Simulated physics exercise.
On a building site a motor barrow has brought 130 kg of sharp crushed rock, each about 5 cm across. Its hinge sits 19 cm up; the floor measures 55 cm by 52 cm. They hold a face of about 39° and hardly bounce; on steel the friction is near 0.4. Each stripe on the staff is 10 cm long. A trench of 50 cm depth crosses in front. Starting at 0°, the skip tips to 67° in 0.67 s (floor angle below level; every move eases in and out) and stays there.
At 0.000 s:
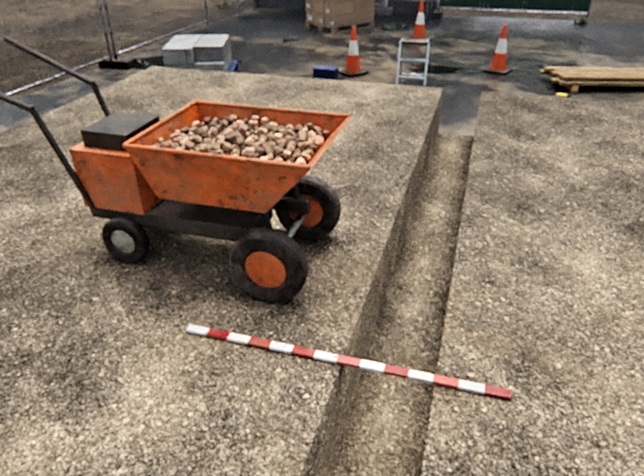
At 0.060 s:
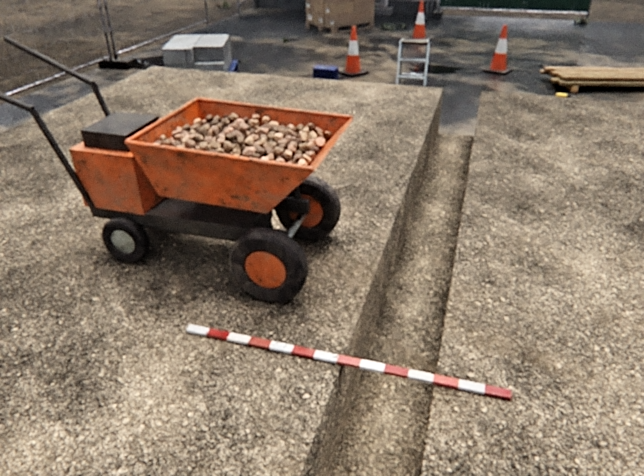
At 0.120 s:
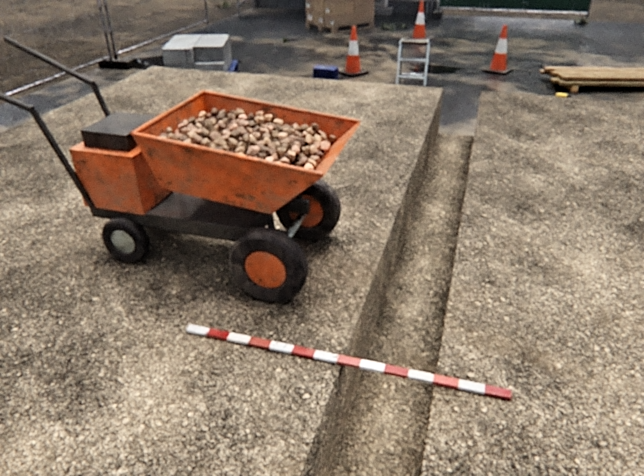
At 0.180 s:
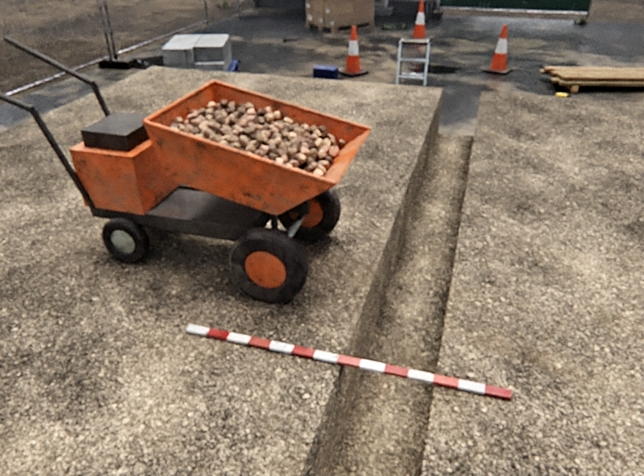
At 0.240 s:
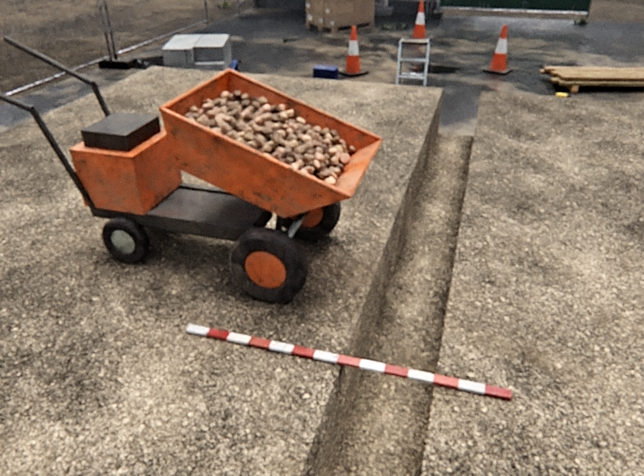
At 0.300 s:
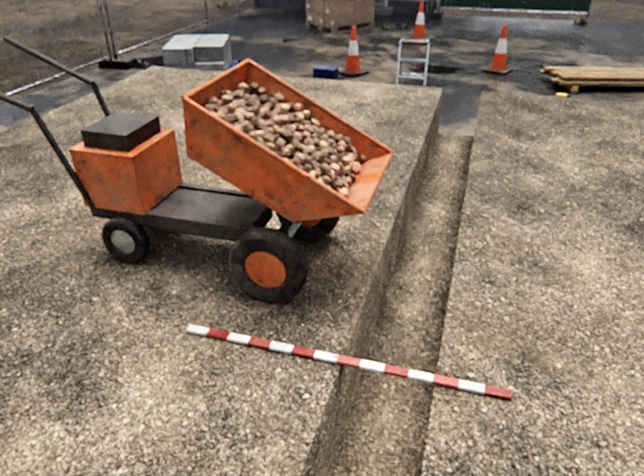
An orange skip full of brownish stones on a small motor barrow slowly tilted down to the right, its back end rising, while the wheels stayed still beside a trench and a red-and-white striped staff.
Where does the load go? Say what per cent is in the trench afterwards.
About 62 per cent.
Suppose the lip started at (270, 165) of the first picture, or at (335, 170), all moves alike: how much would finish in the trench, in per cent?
First some 85, then 45 per cent.
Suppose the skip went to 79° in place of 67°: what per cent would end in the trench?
Then about 75 per cent.
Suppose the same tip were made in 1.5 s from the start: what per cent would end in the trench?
It would be near 75 per cent.
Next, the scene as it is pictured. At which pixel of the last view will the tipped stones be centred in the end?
Near (427, 347).
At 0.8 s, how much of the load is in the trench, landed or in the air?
About 15 per cent by then.
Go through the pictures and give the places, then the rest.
The first picture shows lip at (310, 168), floor tilted 0°, highest stones at (256, 132).
The second picture shows lip at (314, 170), floor tilted 2°, highest stones at (234, 129); the stones move at 0.3 m/s on average.
In the third picture, the skip is at 6°, its lip at (323, 175); the top of the load is at (222, 123); the stones move at 0.7 m/s on average.
In the fourth picture, the skip is at 12°, its lip at (336, 184); the top of the load is at (218, 116); the stones move at 1.1 m/s on average.
In the fifth picture, the skip is at 20°, its lip at (350, 197); the top of the load is at (224, 104); the stones move at 1.2 m/s on average.
The sixth picture shows lip at (364, 213), floor tilted 28°, highest stones at (239, 94); the stones move at 1.3 m/s on average.
After 0.5 s the floor is at 56°; 100 % in the skip; the foremost stones are at (383, 227).
After 0.8 s the floor is at 67°; 82 % in the skip, 15 % in the trench, 2 % past the trench; the foremost stones are at (462, 301).
After 1.1 s the floor is at 67°; 37 % in the skip, 35 % in the trench, 28 % past the trench; the foremost stones are at (597, 310).
After 3.1 s the floor is at 67°; 10 % in the skip, 62 % in the trench, 28 % past the trench; the foremost stones are past the picture's edge.
